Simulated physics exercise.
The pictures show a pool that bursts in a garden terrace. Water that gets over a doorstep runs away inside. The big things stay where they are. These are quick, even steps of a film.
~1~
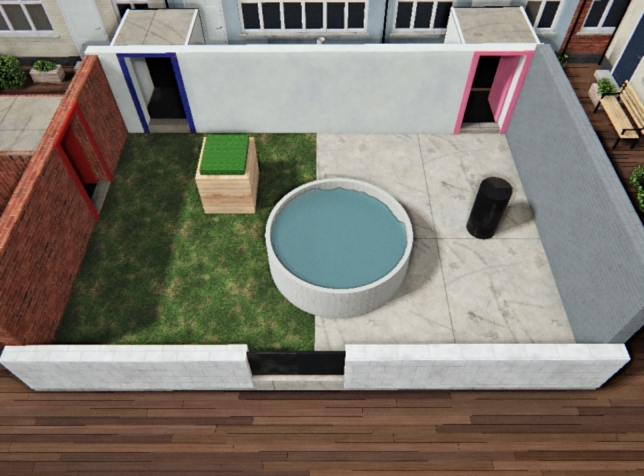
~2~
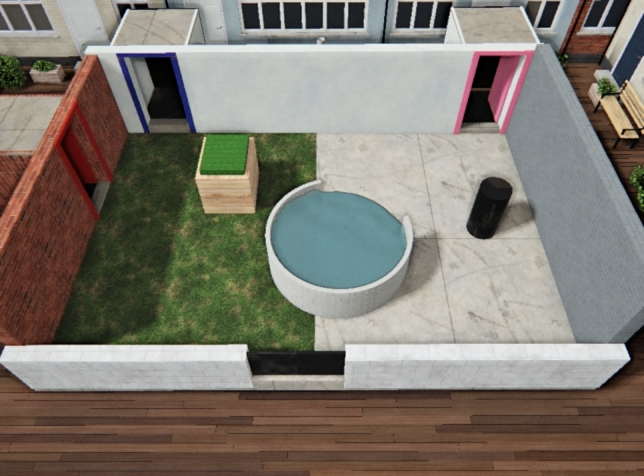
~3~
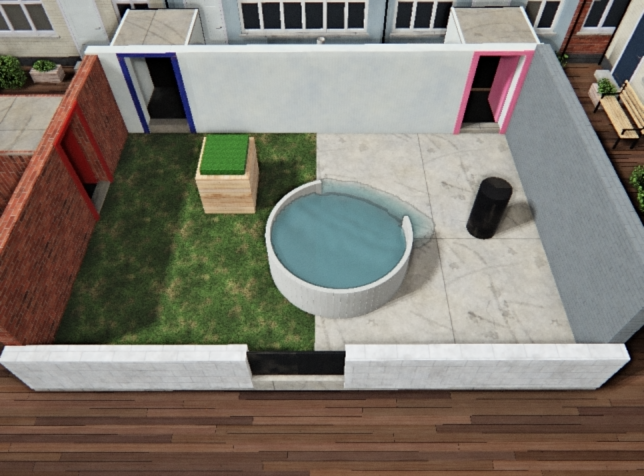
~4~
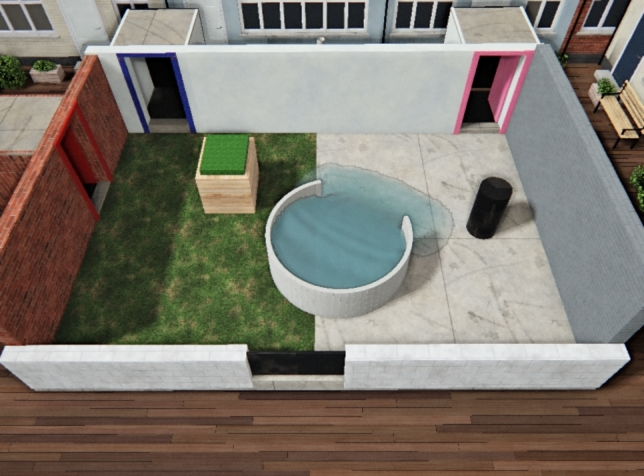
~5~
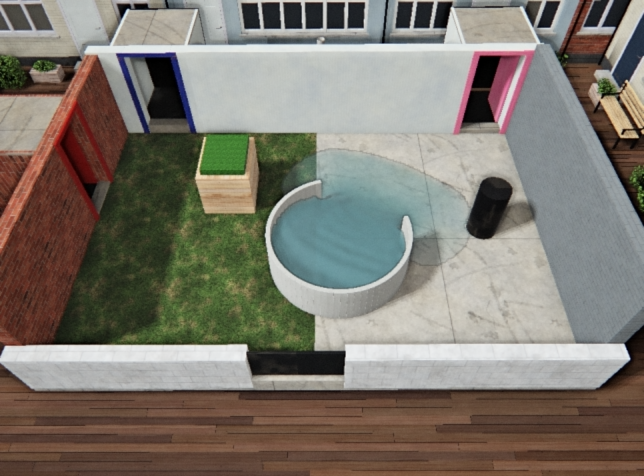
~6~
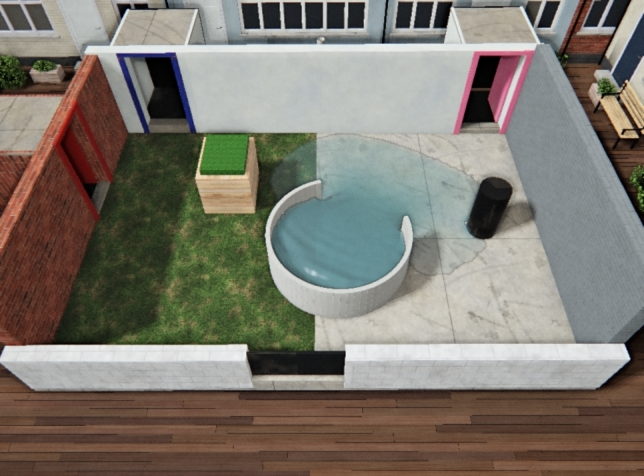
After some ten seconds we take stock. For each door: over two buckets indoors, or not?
In the end: The red door admits no more than that; the blue door admits no more than that; the pink door lets in a lot.
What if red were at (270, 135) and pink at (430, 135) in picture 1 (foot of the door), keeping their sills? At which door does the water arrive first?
That is the pink one.
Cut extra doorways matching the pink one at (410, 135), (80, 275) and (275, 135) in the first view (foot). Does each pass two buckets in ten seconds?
In that order: Floods, takes less, stays under.
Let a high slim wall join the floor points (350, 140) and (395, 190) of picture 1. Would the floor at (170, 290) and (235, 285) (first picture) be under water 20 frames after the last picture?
In turn: Dry, dry.
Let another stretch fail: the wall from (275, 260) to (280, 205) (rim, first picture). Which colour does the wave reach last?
The pink door.
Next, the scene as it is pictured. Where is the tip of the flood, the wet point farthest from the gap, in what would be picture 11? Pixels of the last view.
Near (505, 135).
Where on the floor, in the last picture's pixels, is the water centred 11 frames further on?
Roughly at (390, 194).
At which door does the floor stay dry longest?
It is the red-painted one.
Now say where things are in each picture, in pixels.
The first frame shows still water in the round pool at (339, 233).
In the second frame, water pours out on the round pool's far side and has run to a hidden place.
In the third frame, the front is at a hidden place, out from the gap on the round pool's far side.
In the fourth frame, water pours out on the round pool's far side and has run to (317, 170).
In the fifth frame, water pours out on the round pool's far side and has run to (325, 153).
In the sixth frame, the front is at a hidden place, out from the gap on the round pool's far side.
A moment on, water covers 30 % of the floor; the red door not reached, the blue door not reached, the pink door wet at the sill, nothing in.
Next, water covers 35 % of the floor; the red door not reached, the blue door not reached, the pink door over two buckets in.
Then, water covers 45 % of the floor; the red door not reached, the blue door not reached, the pink door far over two buckets in.
Later, water covers 70 % of the floor; the red door not reached, the blue door wet at the sill, nothing in, the pink door far over two buckets in.
In the end, water covers 90 % of the floor; the red door wet at the sill, nothing in, the blue door wet at the sill, nothing in, the pink door far over two buckets in.
